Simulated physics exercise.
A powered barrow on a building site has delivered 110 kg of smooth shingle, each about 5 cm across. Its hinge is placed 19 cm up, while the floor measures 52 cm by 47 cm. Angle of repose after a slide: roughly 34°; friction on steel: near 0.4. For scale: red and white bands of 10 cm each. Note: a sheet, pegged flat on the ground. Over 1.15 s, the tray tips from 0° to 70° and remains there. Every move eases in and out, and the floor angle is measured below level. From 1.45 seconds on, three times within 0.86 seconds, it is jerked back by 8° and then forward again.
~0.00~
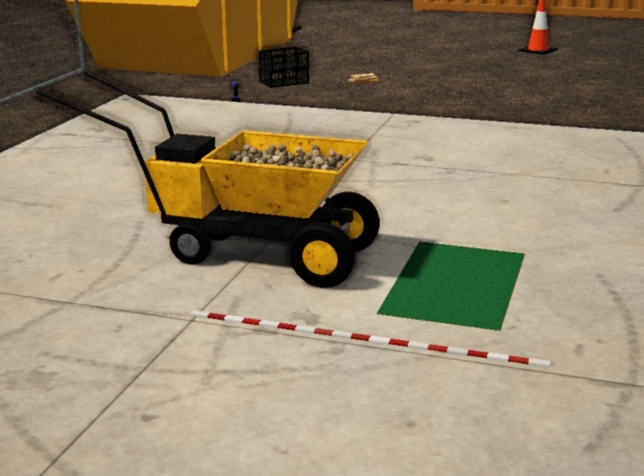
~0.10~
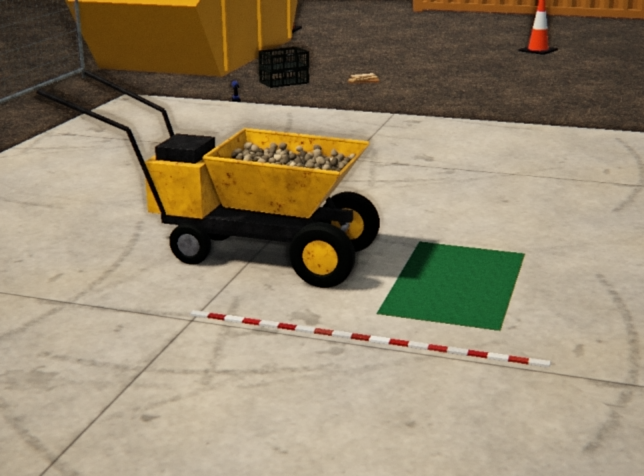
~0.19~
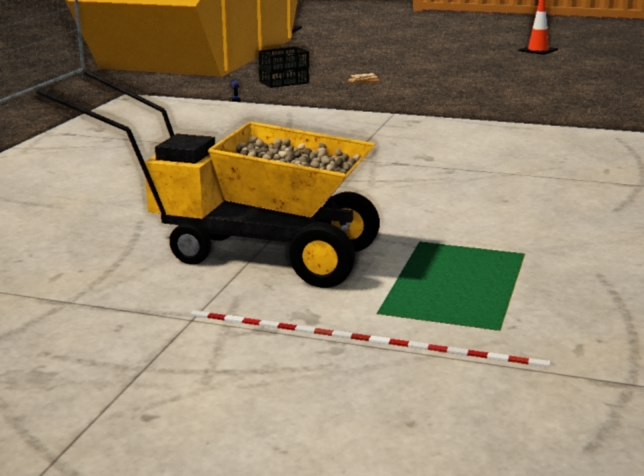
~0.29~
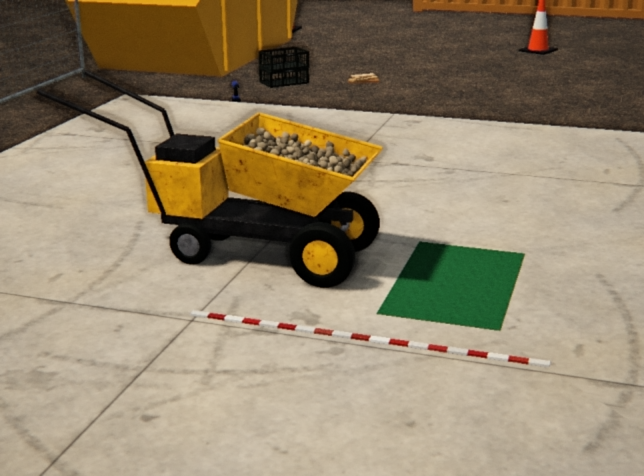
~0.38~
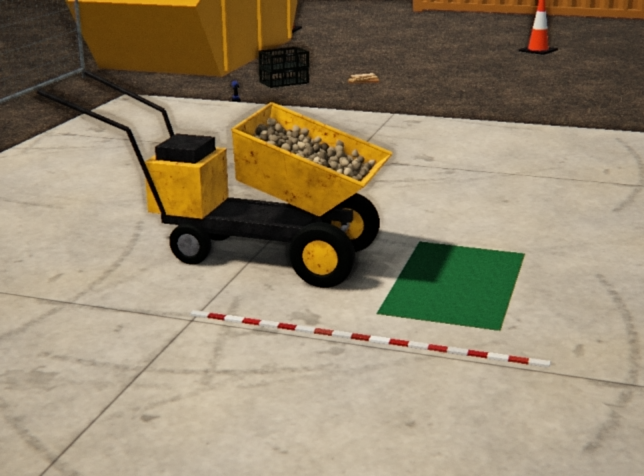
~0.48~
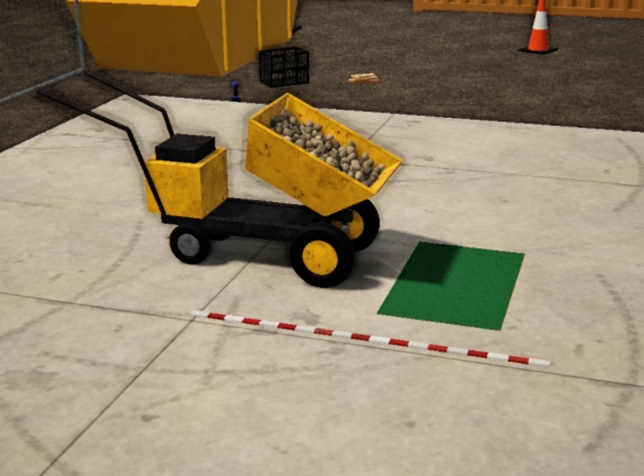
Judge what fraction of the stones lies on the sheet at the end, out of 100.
About 75 out of 100.
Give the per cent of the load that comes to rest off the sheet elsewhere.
Something like 25 out of every hundred parts of the load ends up there.
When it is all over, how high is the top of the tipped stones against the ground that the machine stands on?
Some 18 cm above that level.
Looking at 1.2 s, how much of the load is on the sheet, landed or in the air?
Some 35 per cent.
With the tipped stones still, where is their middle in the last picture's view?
The middle should be near (469, 280).
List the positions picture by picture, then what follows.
Lip at (337, 173), floor tilted 0°, highest stones at (293, 156), in the first frame.
Lip at (339, 174), floor tilted 1°, highest stones at (294, 155); the stones move at 0.2 m/s on average, in the second frame.
The tray is at 5°, its lip at (345, 176); the top of the load is at (260, 148); the stones move at 0.4 m/s on average, in the third frame.
The tray is at 11°, its lip at (354, 180); the top of the load is at (260, 139); the stones move at 0.6 m/s on average, in the fourth frame.
The tray is at 18°, its lip at (365, 186); the top of the load is at (270, 129); the stones move at 0.7 m/s on average, in the fifth frame.
Lip at (376, 194), floor tilted 26°, highest stones at (282, 122); the stones move at 0.8 m/s on average, in the sixth frame.
After 0.9 s the floor is at 59°; 100 % in the tray; the foremost stones are at (414, 213).
After 1.2 s the floor is at 70°; 65 % in the tray, 35 % on the sheet; the foremost stones are at (498, 278).
After 2.8 s the floor is at 70°; 2 % in the tray, 74 % on the sheet, 24 % off the sheet elsewhere; the foremost stones are past the picture's edge.
After 4.7 s the floor is at 70°; 0 % in the tray, 1 % short of the sheet, 75 % on the sheet, 24 % off the sheet elsewhere; the foremost stones are past the picture's edge.
